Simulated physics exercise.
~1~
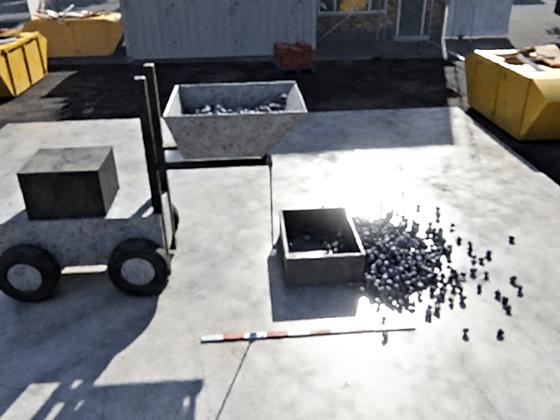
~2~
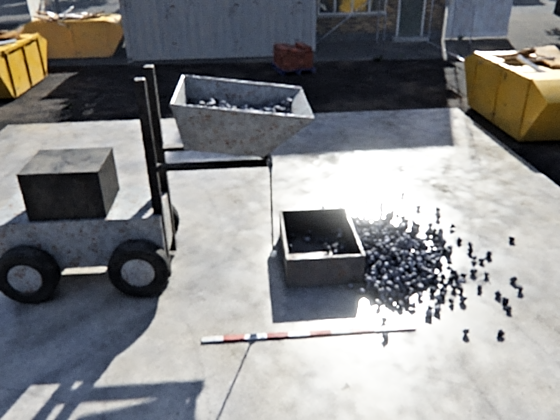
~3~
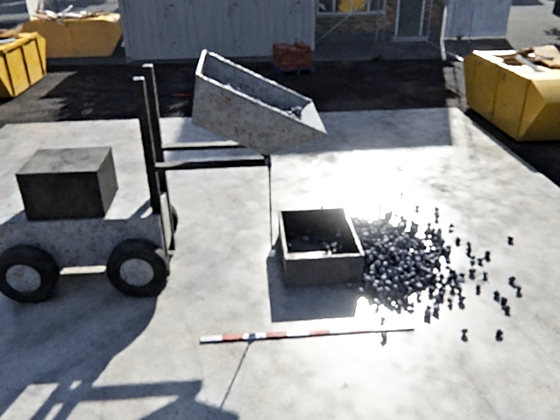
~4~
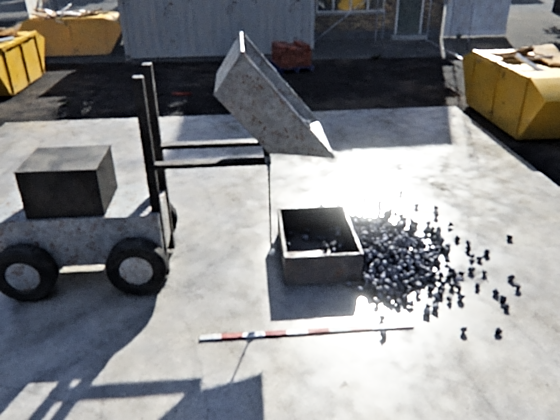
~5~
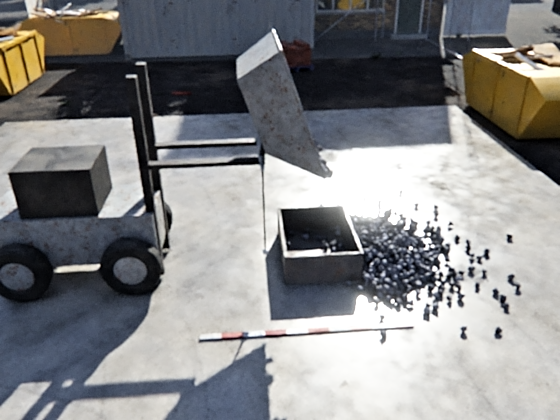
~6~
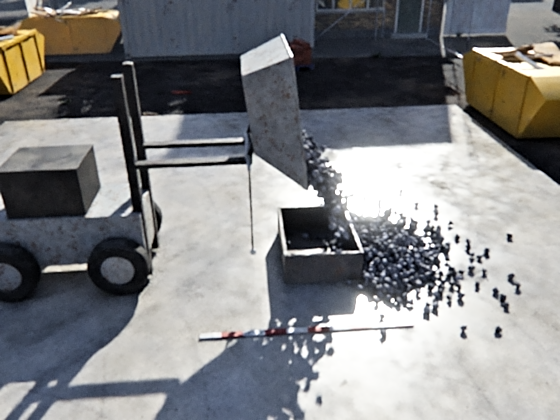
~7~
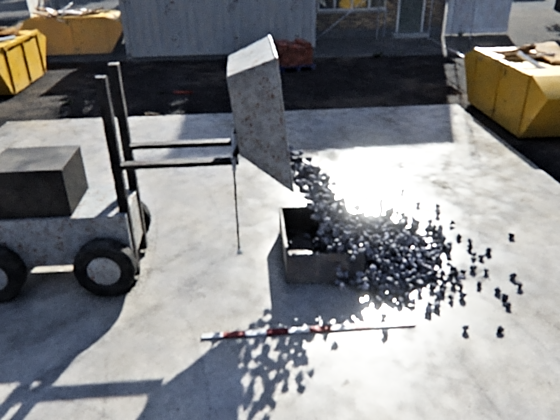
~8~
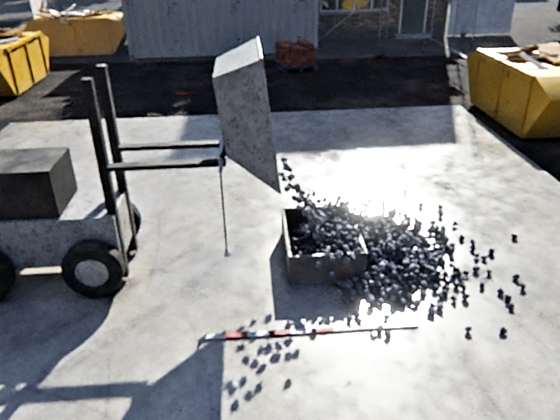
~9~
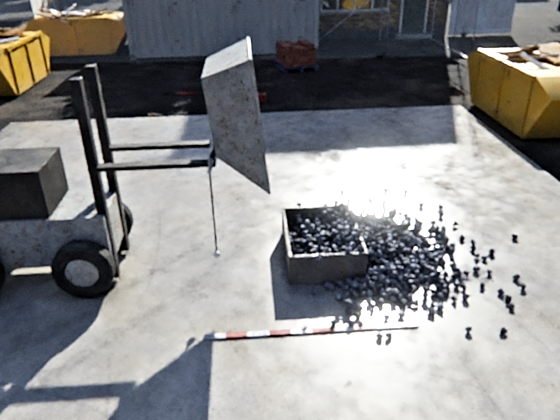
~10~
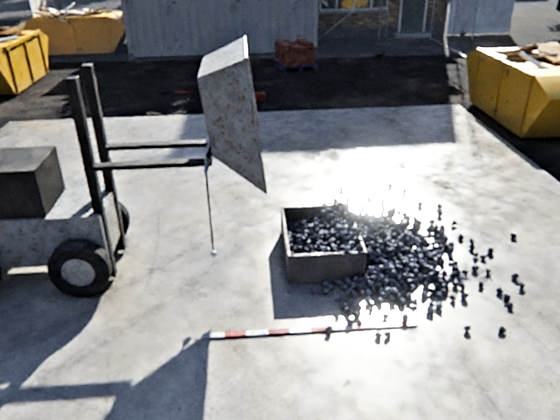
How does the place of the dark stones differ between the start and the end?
At the start, many of the stones are up in the raised skip, with others in the bin and scattered to its right. At the end, they are all lower down and, taken together, farther right, filling much of the bin and lying in a bigger heap beside it.
